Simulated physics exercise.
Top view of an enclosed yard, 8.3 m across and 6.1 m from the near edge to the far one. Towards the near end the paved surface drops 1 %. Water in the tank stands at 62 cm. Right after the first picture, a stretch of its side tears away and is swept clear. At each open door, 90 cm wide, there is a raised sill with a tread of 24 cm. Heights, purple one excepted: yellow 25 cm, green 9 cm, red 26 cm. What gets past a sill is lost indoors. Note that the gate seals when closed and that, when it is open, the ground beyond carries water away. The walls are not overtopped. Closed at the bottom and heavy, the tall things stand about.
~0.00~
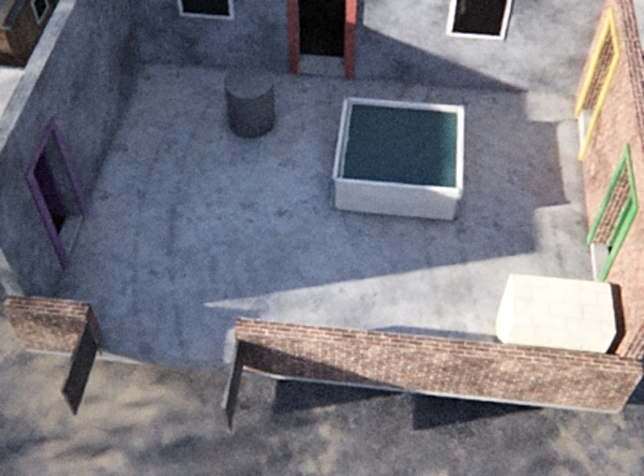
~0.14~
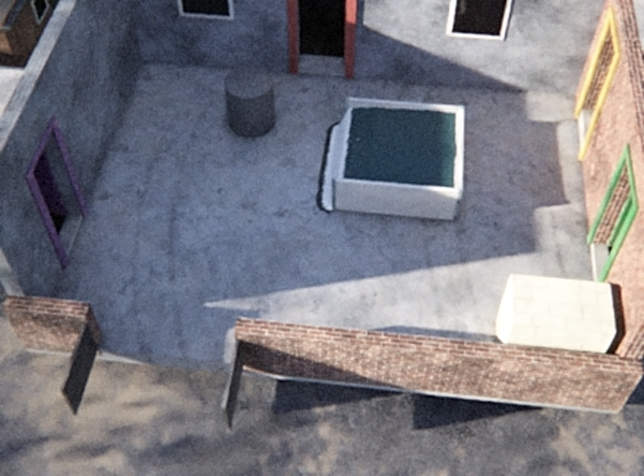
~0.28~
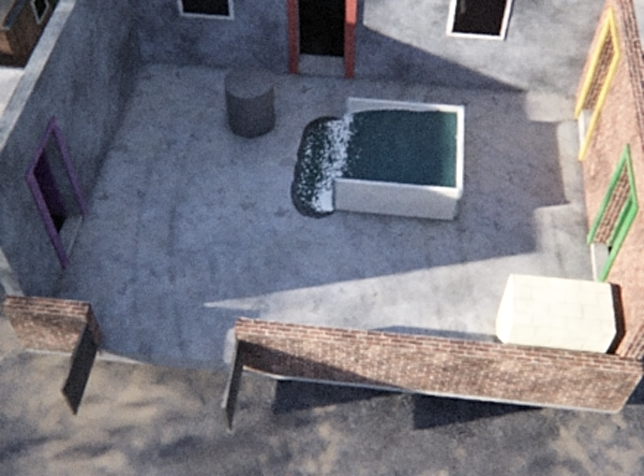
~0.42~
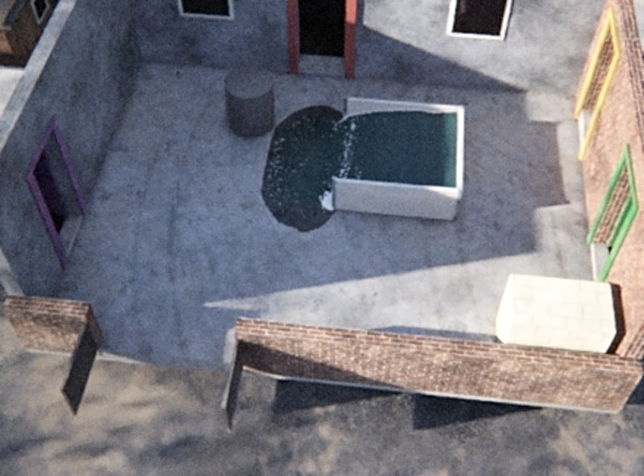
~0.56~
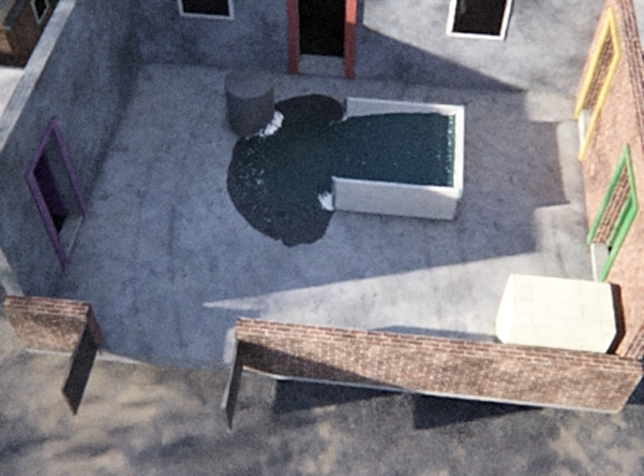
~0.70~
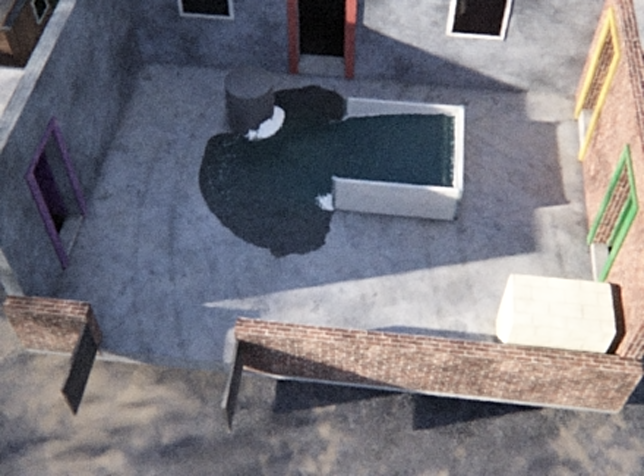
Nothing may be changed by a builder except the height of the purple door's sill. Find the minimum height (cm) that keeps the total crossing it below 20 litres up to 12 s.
The minimum is roughly 15 cm.
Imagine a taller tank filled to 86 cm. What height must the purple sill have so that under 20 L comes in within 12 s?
Step height: Approx. 22 cm.
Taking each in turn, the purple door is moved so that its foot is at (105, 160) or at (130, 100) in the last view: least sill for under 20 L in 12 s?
You'd want roughly 22 cm there first, then roughly 9.5 cm.
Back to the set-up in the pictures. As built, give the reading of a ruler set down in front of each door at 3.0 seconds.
In cm: Yellow 0, green 0, red 12, purple 19.
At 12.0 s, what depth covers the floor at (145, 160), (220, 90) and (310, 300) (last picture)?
Close to 4, 2 and 4 cm, one after the other.
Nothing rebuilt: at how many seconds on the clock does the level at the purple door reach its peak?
Near 2.6 seconds.
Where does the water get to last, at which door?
Door: Green.
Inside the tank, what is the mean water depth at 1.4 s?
Average depth: Approx. 31 cm.
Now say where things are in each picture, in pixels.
The tank at (400, 146) is whole and still, 62 cm deep; the purple door at (59, 199) is dry, in the first picture.
The front is at (321, 199), 0.3 m from the gap at (341, 159); 0.4 m2 of floor is wet, 62 cm left at the back, in the second picture.
The gap is at (341, 159), the front 0.7 m out at (296, 197); the back of the tank holds 62 cm, in the third picture.
The front is at (268, 178), 1.2 m from the gap at (341, 160); 2.8 m2 of floor is wet, 62 cm left at the back, in the fourth picture.
The gap is at (341, 160), the front 1.8 m out at (232, 180); the back of the tank holds 55 cm, in the fifth picture.
Water pours out at (341, 160) and has run 2.3 m, to (204, 178); about 7 cm deep outside, 52 cm at the back; 2.3 m in a straight line remain to the purple door at (59, 199), in the sixth picture.
After 1.4 s water covers 30 % of the floor, deepest (35 cm) near (278, 131); it has not reached the purple door.
After 3.0 s water covers 45 % of the floor, deepest (40 cm) near (42, 328); 19 cm at the purple door, 34 litres in over its 9 cm sill.
After 12.0 s water covers 90 % of the floor, deepest (8 cm) near (244, 349); 4 cm at the purple door, 86 litres in over its 9 cm sill.
At the purple door as built, the water arrived by 1.9 s and peaked near 20 cm at 2.6 s.
With a sill of 13 cm, 37 litres would have come in within the 12 s; with 17.5 cm, 11 litres. So under 20 litres takes about 15 cm.
